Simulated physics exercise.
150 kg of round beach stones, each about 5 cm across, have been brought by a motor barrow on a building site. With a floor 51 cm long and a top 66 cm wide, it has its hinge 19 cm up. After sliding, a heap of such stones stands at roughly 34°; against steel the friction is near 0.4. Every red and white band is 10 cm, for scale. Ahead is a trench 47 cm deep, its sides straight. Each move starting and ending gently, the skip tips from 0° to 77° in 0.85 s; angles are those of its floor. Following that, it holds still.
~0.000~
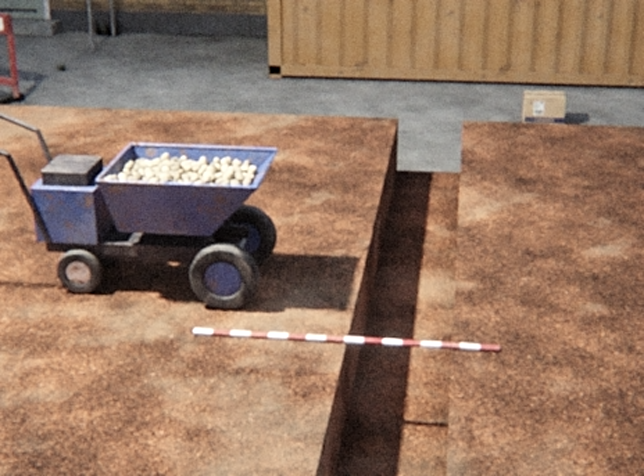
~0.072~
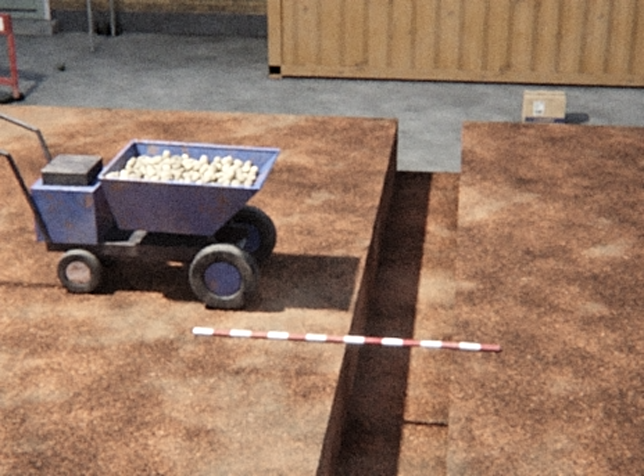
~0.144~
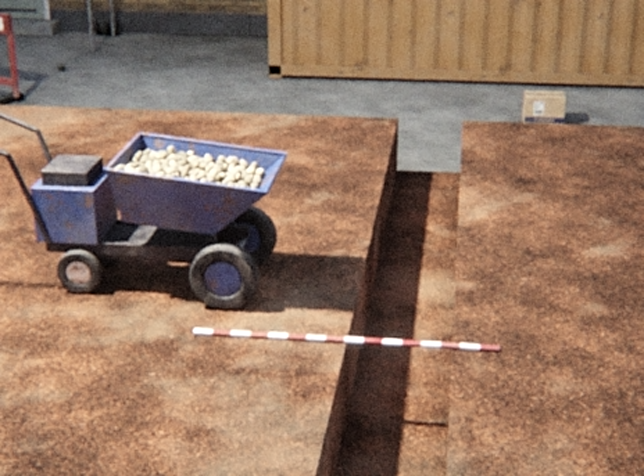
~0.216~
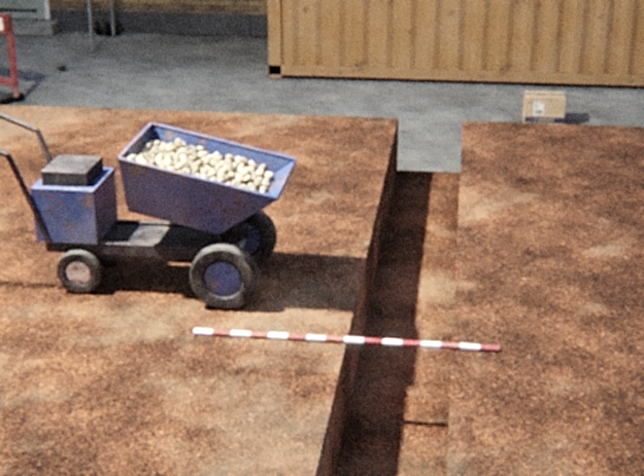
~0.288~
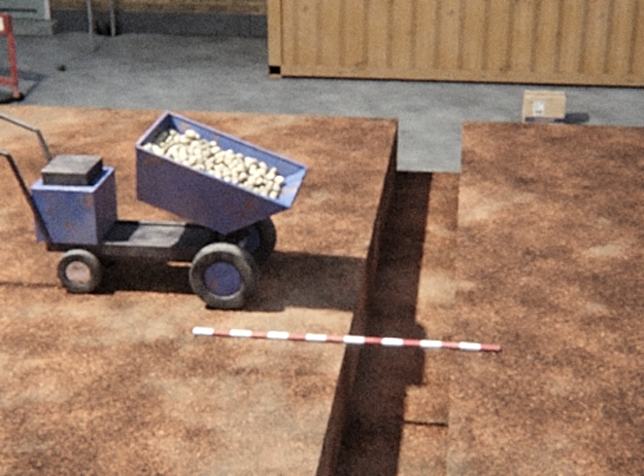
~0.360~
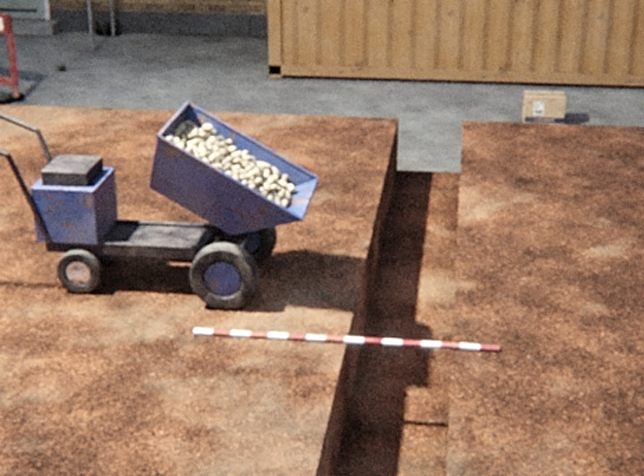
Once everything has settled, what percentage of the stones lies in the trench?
I would say 91 percent.
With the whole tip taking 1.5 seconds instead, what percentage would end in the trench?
That would give about 90 percent.
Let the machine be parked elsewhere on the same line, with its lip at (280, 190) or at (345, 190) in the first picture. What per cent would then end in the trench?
The first start gives about 100 per cent, the second about 55.
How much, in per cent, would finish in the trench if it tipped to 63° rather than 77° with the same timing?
I'd expect around 95 in a hundred.
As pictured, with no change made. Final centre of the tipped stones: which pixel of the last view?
Roughly at (413, 359).
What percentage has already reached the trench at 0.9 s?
Roughly 45 percent of the load.
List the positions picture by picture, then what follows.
In the first frame, lip at (257, 188), floor tilted 0°, highest stones at (198, 167).
In the second frame, the skip is at 2°, its lip at (260, 189); the top of the load is at (173, 166); the stones move at 0.3 m/s on average.
In the third frame, lip at (267, 192), floor tilted 6°, highest stones at (156, 158); the stones move at 0.7 m/s on average.
In the fourth frame, lip at (278, 198), floor tilted 12°, highest stones at (157, 148); the stones move at 0.9 m/s on average.
In the fifth frame, the skip is at 21°, its lip at (290, 208); the top of the load is at (168, 140); the stones move at 1.1 m/s on average.
In the sixth frame, lip at (302, 220), floor tilted 30°, highest stones at (185, 130); the stones move at 1.2 m/s on average.
After 0.6 s the floor is at 65°; 100 % in the skip; the foremost stones are at (334, 252).
After 0.9 s the floor is at 77°; 44 % in the skip, 9 % short of the trench, 47 % in the trench; the foremost stones are at (431, 344).
After 1.3 s the floor is at 77°; 5 % in the skip, 9 % short of the trench, 86 % in the trench; the foremost stones are at (448, 354).
After 3.2 s the floor is at 77°; 0 % in the skip, 9 % short of the trench, 91 % in the trench; the foremost stones are at (448, 351).
